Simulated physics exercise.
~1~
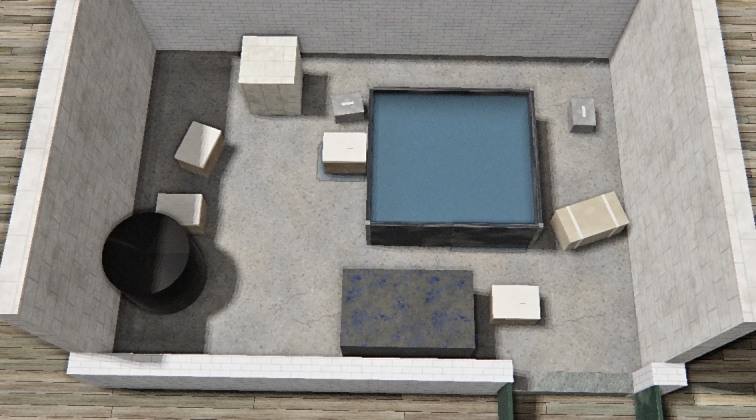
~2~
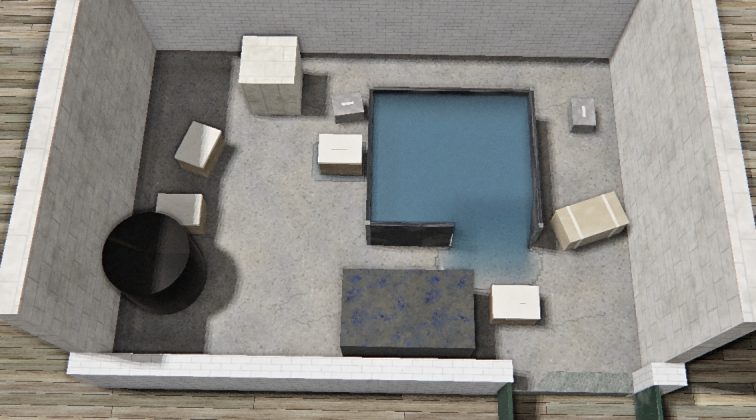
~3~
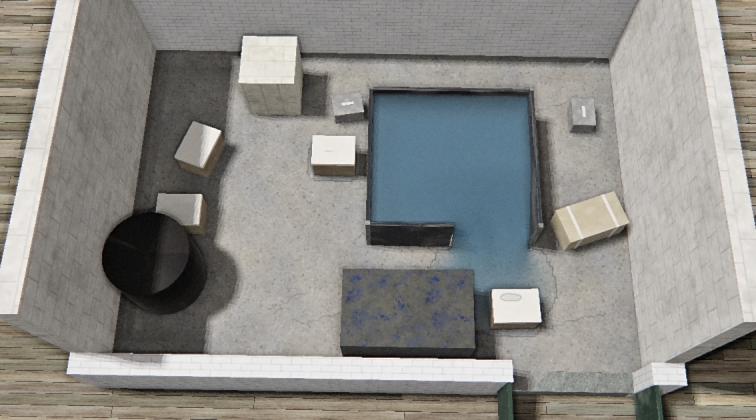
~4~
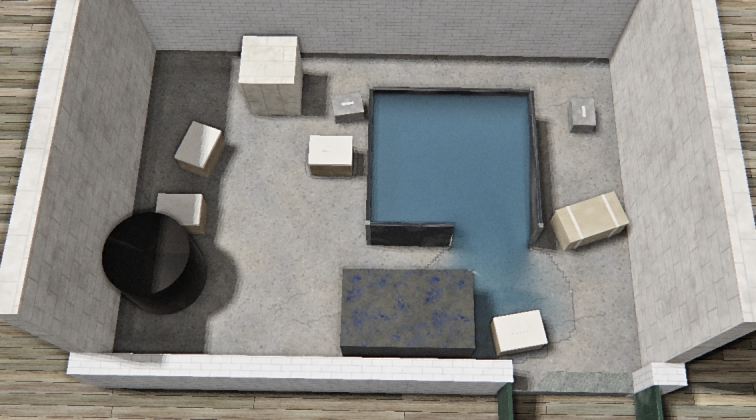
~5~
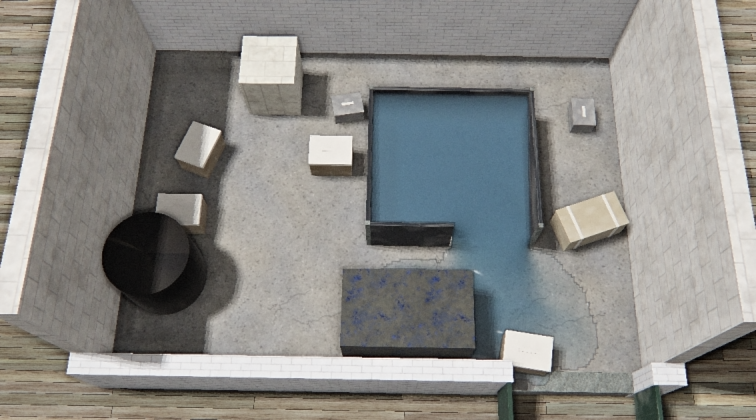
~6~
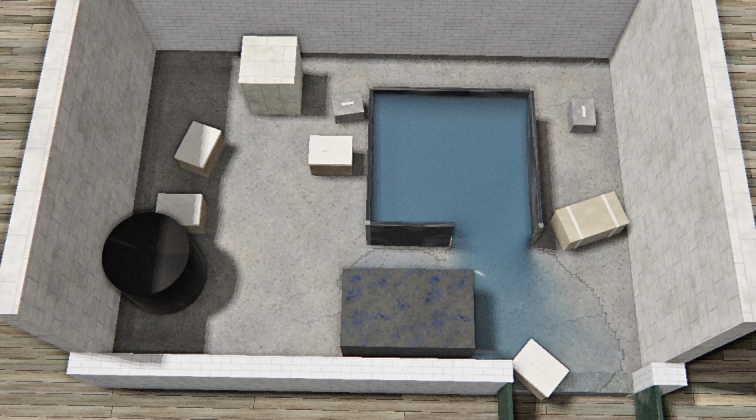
A walled service yard with a pale concrete floor is seen from high above by a still camera. A dark-framed pool of blue water sits right of centre, with cream and white boxes, small grey blocks, a black cylinder and a mottled dark slab around it. The pool's front wall opens on the right, a box left of it slides slightly left, and water spreads forward, pushing a white box toward the doorway, turning it.
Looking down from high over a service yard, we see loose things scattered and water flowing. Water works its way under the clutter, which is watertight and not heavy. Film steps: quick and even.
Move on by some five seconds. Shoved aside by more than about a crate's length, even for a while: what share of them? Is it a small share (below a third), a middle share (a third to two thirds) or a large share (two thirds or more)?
A small share, below a third.
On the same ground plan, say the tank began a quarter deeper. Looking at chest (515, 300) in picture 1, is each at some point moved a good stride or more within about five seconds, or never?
Short version: It got there.
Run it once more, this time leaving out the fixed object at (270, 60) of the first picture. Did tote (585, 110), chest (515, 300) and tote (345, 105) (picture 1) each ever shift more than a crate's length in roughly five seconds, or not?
Here's how it goes one after another: Remained close, traveled a good way and remained close.
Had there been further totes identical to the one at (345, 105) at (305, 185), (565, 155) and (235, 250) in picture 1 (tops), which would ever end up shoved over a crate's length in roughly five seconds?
So, in order, the copies go nowhere much, nowhere much, nowhere much.
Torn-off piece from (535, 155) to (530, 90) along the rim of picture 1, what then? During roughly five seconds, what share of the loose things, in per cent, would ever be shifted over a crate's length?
Roughly 60 in a hundred.
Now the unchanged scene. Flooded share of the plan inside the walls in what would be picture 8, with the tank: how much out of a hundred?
Estimate: 30 %.
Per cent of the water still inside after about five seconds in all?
Close to 52 percent of it stays.
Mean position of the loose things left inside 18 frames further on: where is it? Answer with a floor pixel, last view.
About (372, 165).
A moment on, 1 of 7 are well off their spots; 0 afloat.
Next, 1 of 7 are well off their spots; 0 afloat.
Later, 1 of 7 are well off their spots; 0 afloat.
In the end, 1 of 7 are well off their spots, and 1 have been at some point; 0 afloat.
